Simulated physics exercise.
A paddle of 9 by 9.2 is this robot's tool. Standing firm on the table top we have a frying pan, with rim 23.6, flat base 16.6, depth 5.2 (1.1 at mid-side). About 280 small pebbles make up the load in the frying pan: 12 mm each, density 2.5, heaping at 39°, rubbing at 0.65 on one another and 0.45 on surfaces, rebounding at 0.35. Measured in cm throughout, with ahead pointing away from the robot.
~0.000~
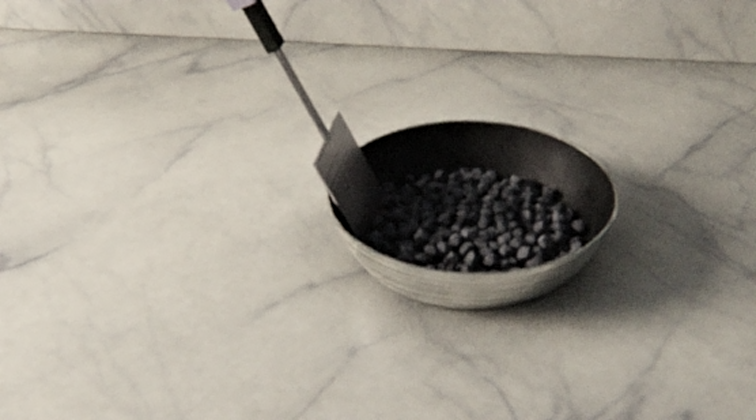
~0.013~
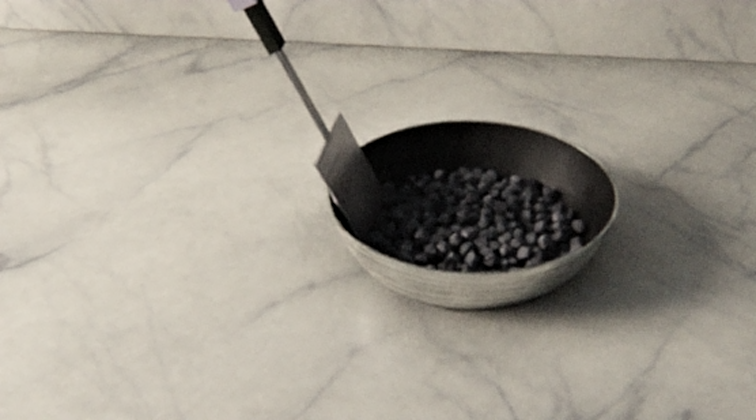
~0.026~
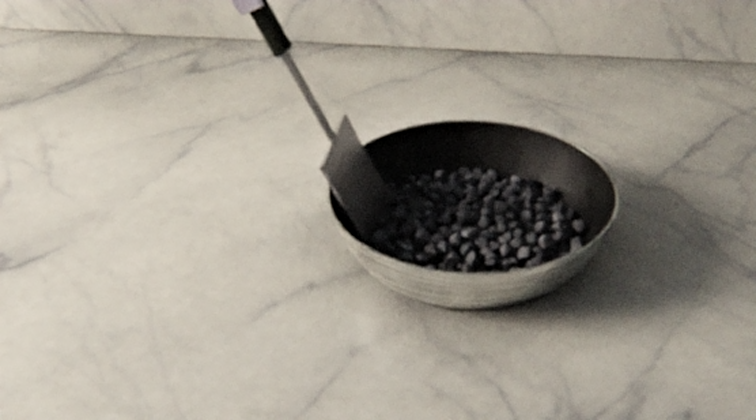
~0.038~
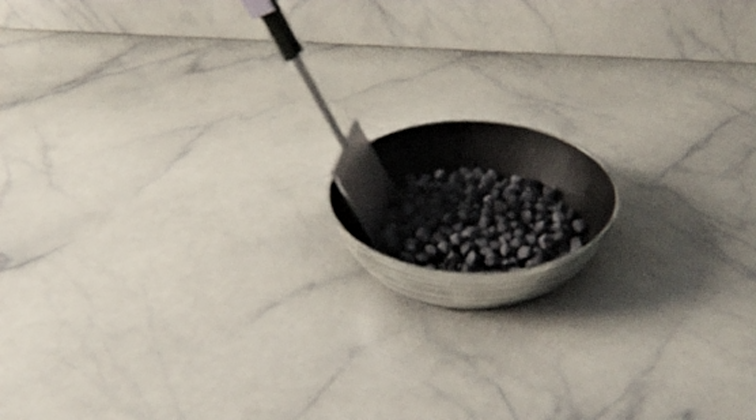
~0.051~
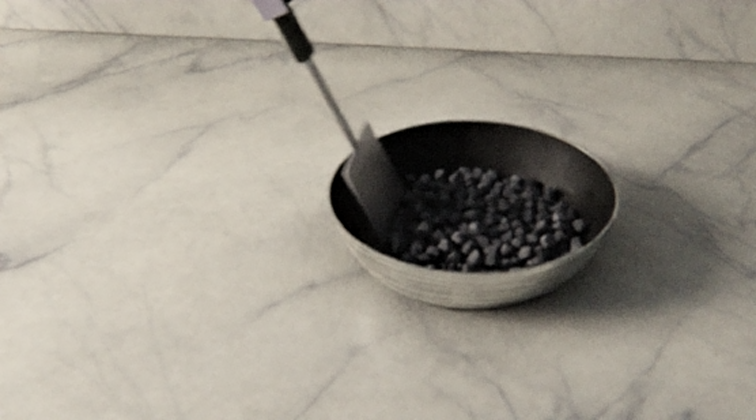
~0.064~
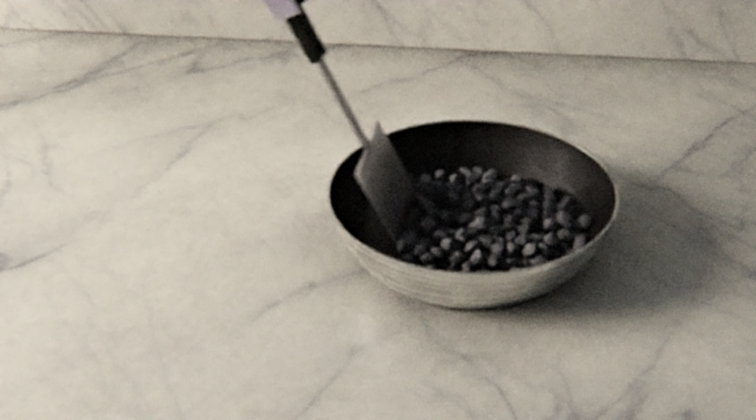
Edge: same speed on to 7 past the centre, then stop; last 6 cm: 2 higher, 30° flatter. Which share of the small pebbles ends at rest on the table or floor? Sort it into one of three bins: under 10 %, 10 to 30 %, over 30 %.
Bin: Under 10 %.
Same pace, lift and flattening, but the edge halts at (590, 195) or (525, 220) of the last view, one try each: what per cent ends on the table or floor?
First try roughly 45 percent, second roughly 0 percent.
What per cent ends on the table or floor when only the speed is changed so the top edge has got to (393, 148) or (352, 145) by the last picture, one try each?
Roughly 20 per cent, then roughly 5 per cent.
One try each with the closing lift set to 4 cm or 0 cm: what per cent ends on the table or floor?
First try about 10 %, second try about 5 %.
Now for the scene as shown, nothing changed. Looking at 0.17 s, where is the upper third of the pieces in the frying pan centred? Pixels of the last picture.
I'd say close to (572, 208).
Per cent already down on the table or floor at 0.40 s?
Around 5 percent.
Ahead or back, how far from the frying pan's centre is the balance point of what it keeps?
It sits some 5.0 centimetres ahead of centre.
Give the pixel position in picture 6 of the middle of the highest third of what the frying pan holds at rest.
The centre sits at about (574, 208).
After 0.12 s, sloping 65°, highest piece 5 above the table; 280 in the frying pan.
After 0.17 s, sloping 53°, highest piece 7 above the table; 280 in the frying pan.
After 0.40 s, sloping 35°, highest piece 10 above the table; 266 in the frying pan, 13 on the table or floor, 1 on the blade or in flight.
After 1.45 s, sloping 35°, highest piece 6 above the table; 266 in the frying pan, 14 on the table or floor.
At rest, 266 in the frying pan, 14 on the table or floor. That is 5 % on the table or floor.
